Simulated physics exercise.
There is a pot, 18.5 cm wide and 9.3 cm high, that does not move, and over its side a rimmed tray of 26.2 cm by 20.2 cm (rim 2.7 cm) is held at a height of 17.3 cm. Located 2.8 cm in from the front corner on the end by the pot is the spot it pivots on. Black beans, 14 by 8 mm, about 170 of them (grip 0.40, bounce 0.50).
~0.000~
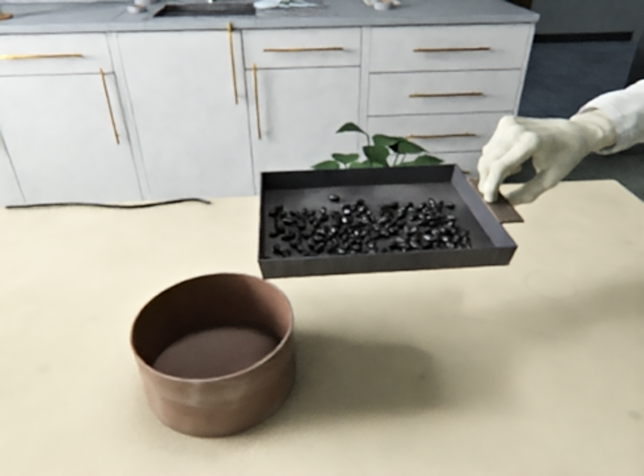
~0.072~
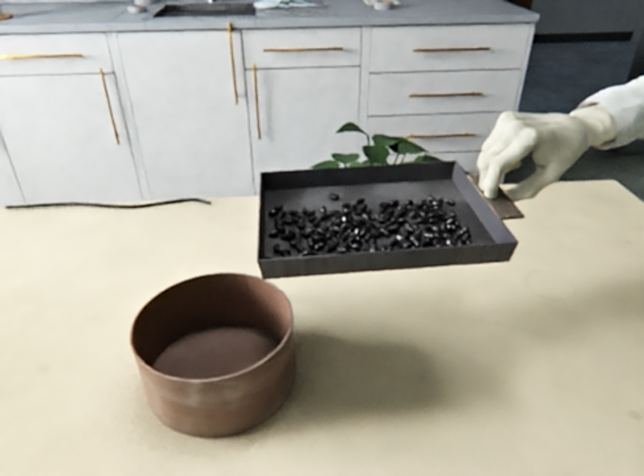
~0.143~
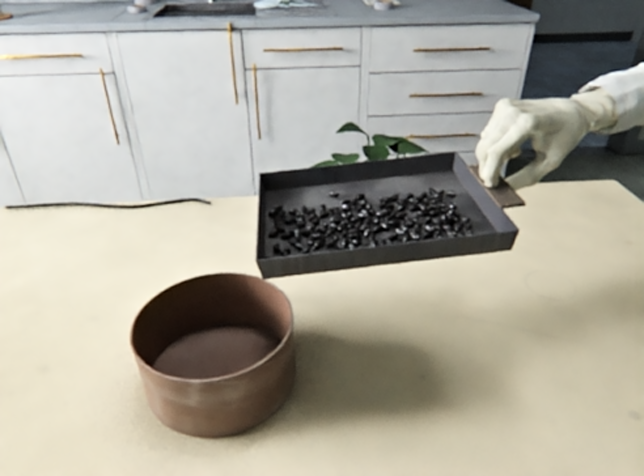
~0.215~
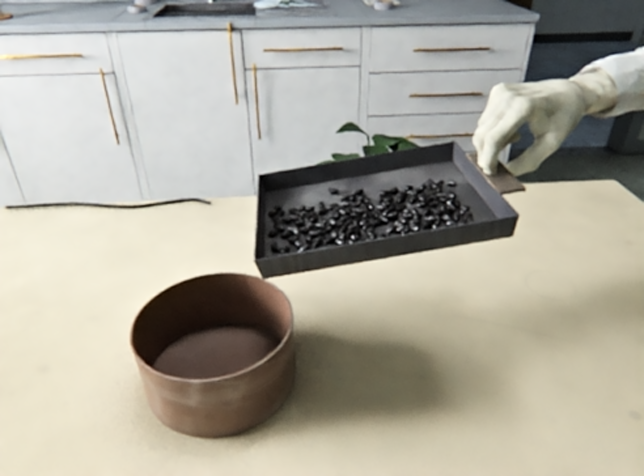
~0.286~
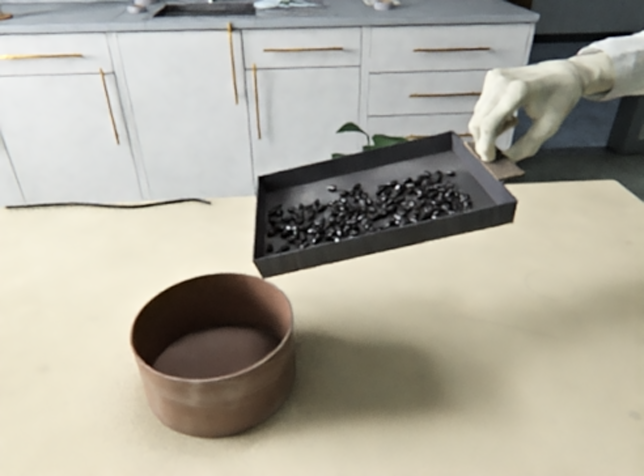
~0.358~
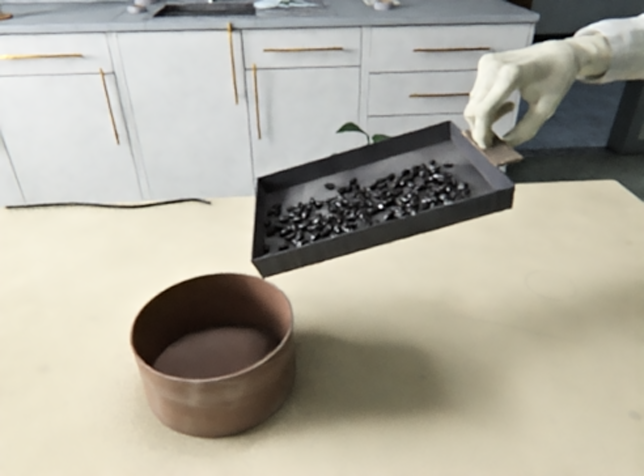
The clip shows a pale hand holding a dark rimmed tray of black beans above a table with a round brown pot, then raising the tray's right end so it slants down to the left while the pot stays still.
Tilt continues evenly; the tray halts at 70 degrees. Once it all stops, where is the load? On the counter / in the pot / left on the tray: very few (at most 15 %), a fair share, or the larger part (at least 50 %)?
Counter: Very few; pot: Very few; tray: The larger part.
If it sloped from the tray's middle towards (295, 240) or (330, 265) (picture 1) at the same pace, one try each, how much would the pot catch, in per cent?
The share comes to about 45 in a hundred, then about 15 in a hundred.
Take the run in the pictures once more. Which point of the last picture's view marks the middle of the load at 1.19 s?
Approximately (277, 211) in the last picture.
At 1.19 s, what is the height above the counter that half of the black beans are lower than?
Roughly 20 cm.
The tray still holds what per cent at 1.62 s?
Roughly 95 per cent.
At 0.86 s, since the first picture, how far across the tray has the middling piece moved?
Displacement on the tray: About 8 cm.
Then, at 0.86 s, tilt 42 degrees; the tray holds 100 %, the pot 0 %.
After 1.19 s, tilt 59 degrees; the tray holds 100 %, the pot 0 %.
Then, at 1.62 s, tilt 70 degrees; the tray holds 95 %, the pot 5 %.
By 3.3 s all is still; counter 10 %, pot 10 %, tray 85 %.
